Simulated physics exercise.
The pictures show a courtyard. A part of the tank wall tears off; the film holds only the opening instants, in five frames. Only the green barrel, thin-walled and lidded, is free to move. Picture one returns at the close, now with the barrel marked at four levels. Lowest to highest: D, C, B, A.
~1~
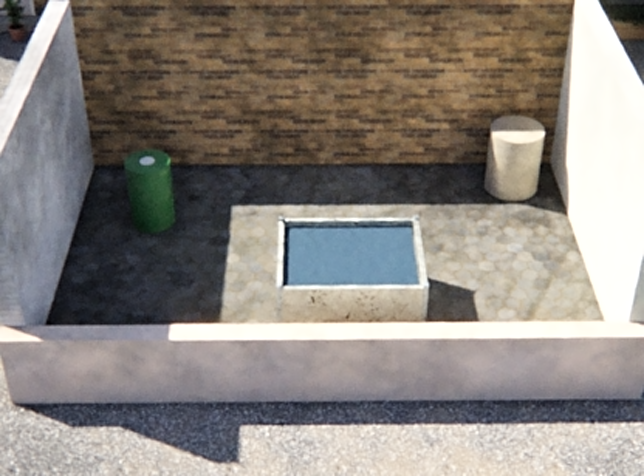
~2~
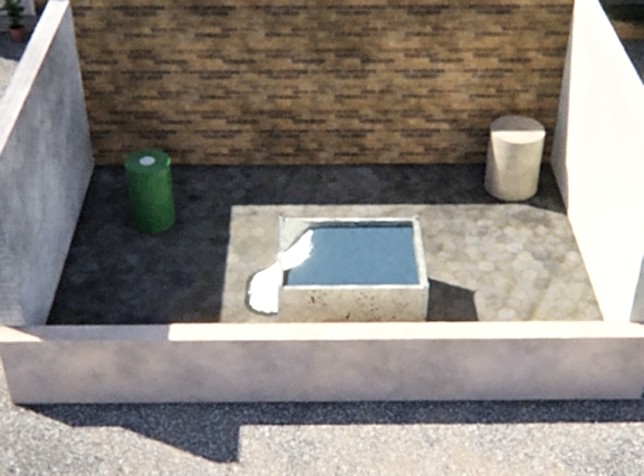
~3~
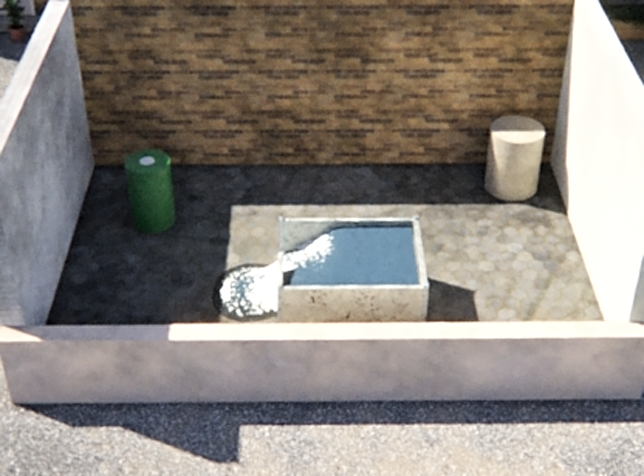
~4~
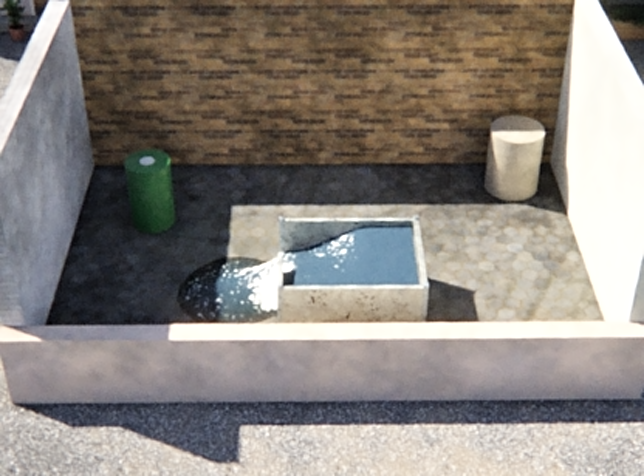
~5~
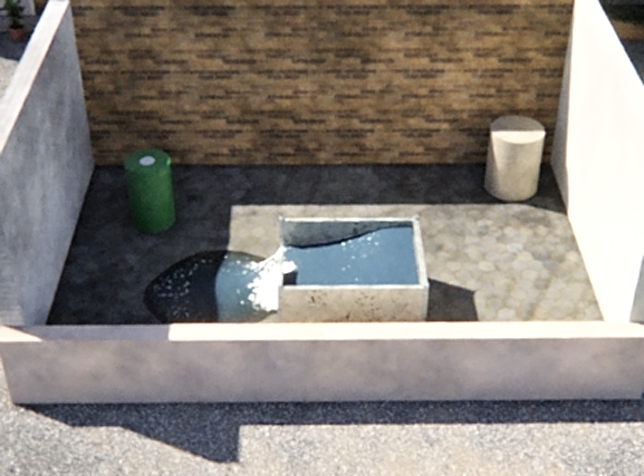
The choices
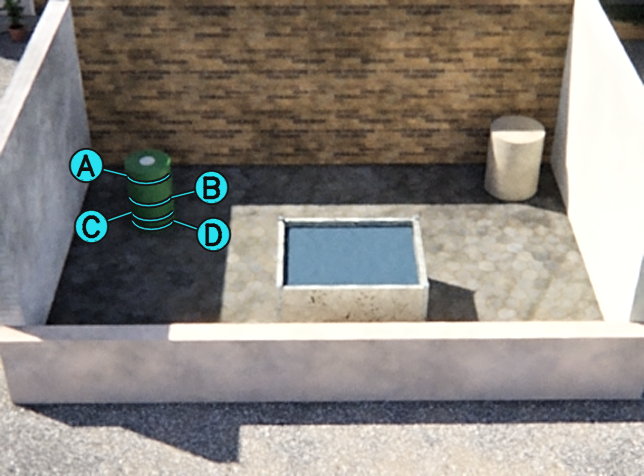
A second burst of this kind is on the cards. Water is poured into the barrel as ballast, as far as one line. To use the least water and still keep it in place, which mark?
Take C.
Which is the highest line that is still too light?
That would be D.
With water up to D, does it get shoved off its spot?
Yes.
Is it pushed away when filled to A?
No, not at all.
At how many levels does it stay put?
Three of them.
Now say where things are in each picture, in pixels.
The first picture shows lid of the green barrel at (147, 161); tank full, its middle at (350, 258).
In the second picture, 1 % of the ground wet, in view closest to the barrel at (259, 275).
In the third picture, 3 % of the ground wet, in view closest to the barrel at (232, 273).
In the fourth picture, 5 % of the ground wet, in view closest to the barrel at (223, 261).
The fifth picture shows lid of the green barrel at (147, 161); 8 % of the ground wet, in view closest to the barrel at (180, 265).
On the marked copy, A at (146, 183); B at (148, 205); C at (150, 220); D at (151, 229); from the bottom up D, C, B, A.
With A, it does not move.
With B, it does not move.
With C, it does not move.
With D, it is pushed about 5 times its own width away.
